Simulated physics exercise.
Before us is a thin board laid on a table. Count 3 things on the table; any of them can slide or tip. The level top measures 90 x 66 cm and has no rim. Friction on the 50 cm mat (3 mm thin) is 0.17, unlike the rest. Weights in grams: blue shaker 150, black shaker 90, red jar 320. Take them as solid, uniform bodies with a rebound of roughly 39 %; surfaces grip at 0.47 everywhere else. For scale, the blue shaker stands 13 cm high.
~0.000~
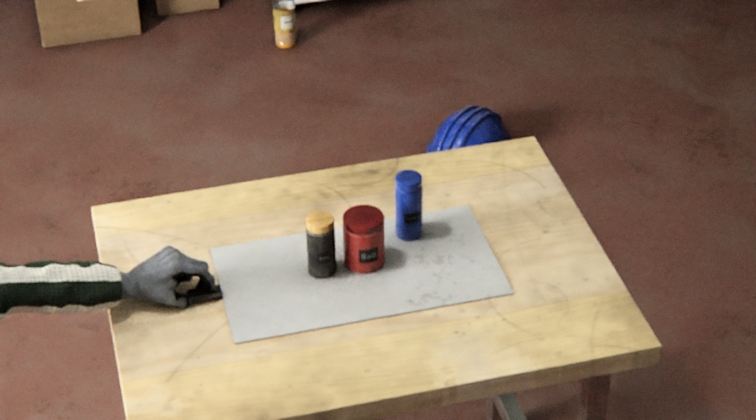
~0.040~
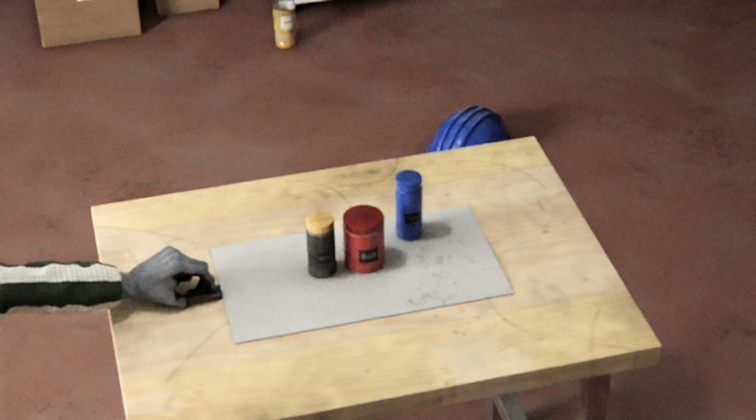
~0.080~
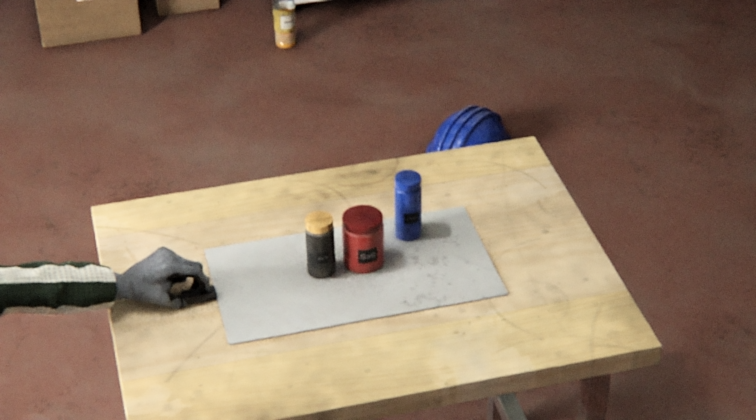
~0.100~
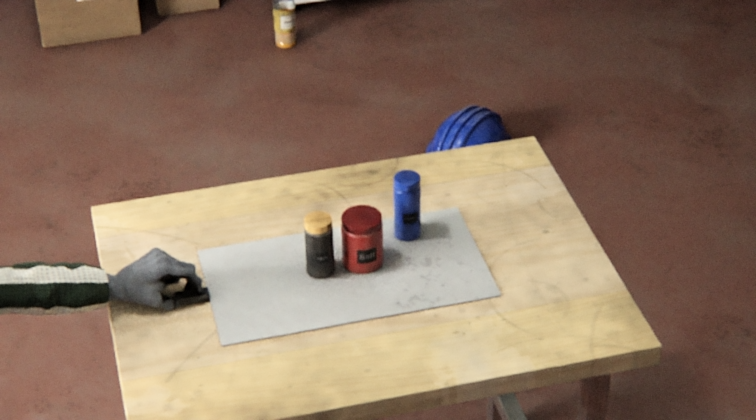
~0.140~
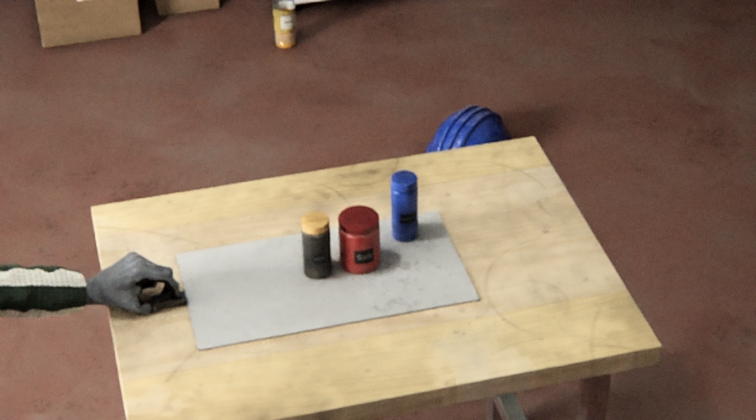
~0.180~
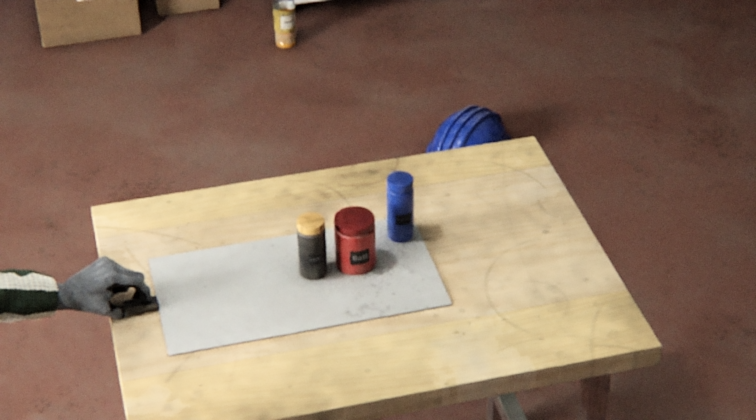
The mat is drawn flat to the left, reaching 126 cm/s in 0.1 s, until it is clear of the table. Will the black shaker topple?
The black shaker falls over.
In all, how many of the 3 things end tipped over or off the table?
That comes to 1.
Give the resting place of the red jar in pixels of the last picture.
Near (298, 251).
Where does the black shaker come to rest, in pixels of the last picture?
Around (160, 286).
Around 0.28 s, mat pulled 24 cm; black shaker shifted 5 cm near (295, 249); red jar shifted 5 cm; blue shaker shifted 4 cm.
Around 0.48 s, mat pulled 49 cm; black shaker at 4° to upright near (232, 260); red jar shifted 12 cm; blue shaker shifted 5 cm.
Around 0.68 s, mat pulled 74 cm; black shaker at 59° to upright near (183, 272); red jar shifted 12 cm; blue shaker shifted 5 cm.
Finally (1.4 s), on their side or leaning hard on the table, black shaker; not toppled but over 6 cm from the start, red jar; blue shaker still in place (within 6 cm). Final places as that camera would see them, black shaker near (160, 286).
